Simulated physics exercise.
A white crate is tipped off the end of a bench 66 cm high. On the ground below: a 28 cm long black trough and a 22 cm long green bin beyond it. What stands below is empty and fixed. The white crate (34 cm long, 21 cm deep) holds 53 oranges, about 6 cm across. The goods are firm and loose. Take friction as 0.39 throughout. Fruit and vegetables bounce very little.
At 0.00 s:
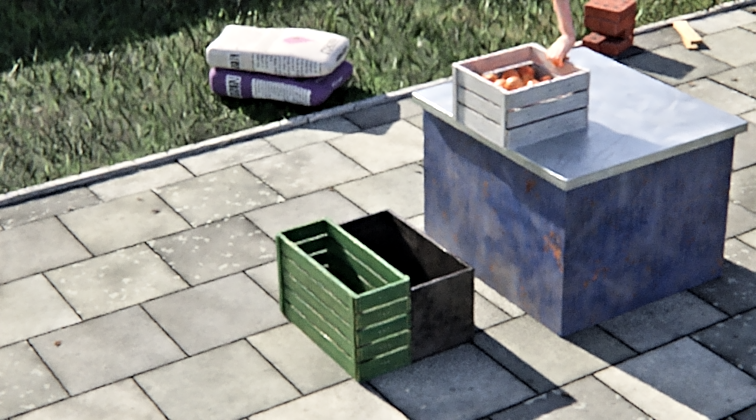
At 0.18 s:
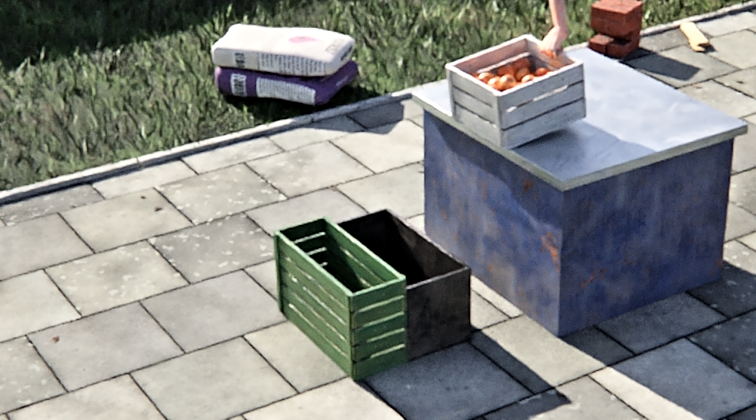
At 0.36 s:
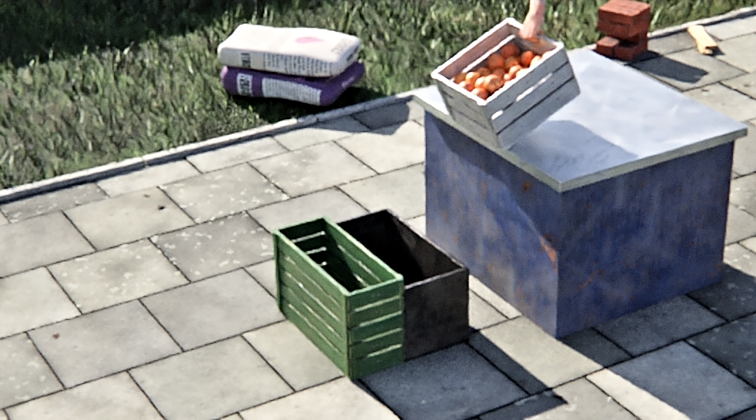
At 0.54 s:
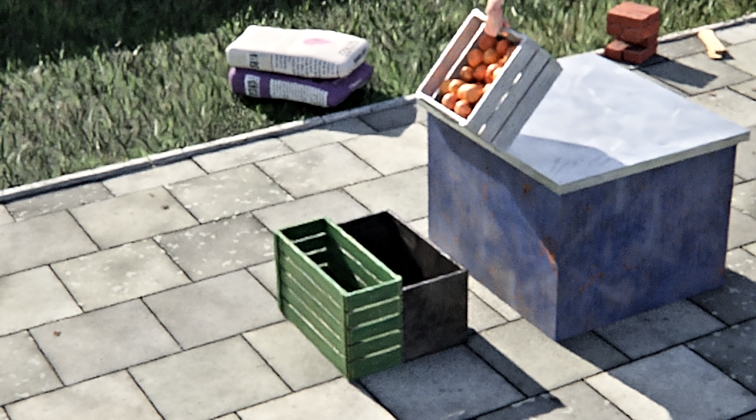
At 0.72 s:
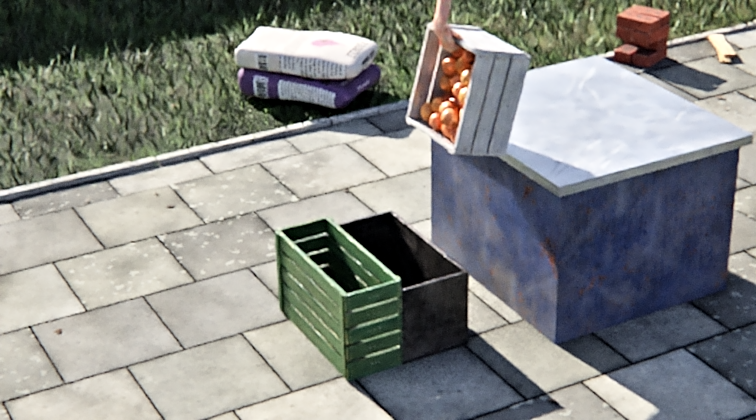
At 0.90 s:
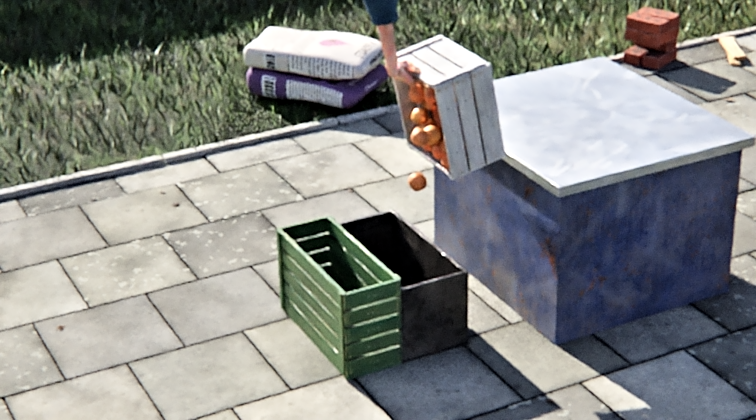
A white crate of oranges, gripped by a hand, tilts steadily leftward off the edge of a blue bench until it passes vertical, and a single orange drops out above a black trough beside a green bin.
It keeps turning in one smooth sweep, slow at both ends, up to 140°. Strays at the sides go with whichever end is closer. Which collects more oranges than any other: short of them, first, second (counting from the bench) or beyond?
The largest share ends in the nearer one: The black trough.
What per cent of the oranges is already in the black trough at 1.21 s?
About 30 per cent.
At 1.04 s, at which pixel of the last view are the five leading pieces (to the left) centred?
At about (390, 217).
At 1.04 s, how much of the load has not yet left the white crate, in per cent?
About 75 per cent.
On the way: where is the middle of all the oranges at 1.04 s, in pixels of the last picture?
At about (431, 150).
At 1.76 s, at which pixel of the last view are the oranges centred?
Around (396, 307).
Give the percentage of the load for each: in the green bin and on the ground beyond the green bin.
About 5 and 0 per cent.
After 1.04 s, tilt 119°; 39 still in the white crate, 1 in the black trough and 13 in the air.
After 1.21 s, tilt 134°; 10 still in the white crate, 17 in the black trough, 1 in the green bin and 25 in the air.
After 1.45 s, tilt 140°; 51 in the black trough and 2 in the green bin.
Outcome (at 1.76 s), 51 in the black trough and 2 in the green bin.
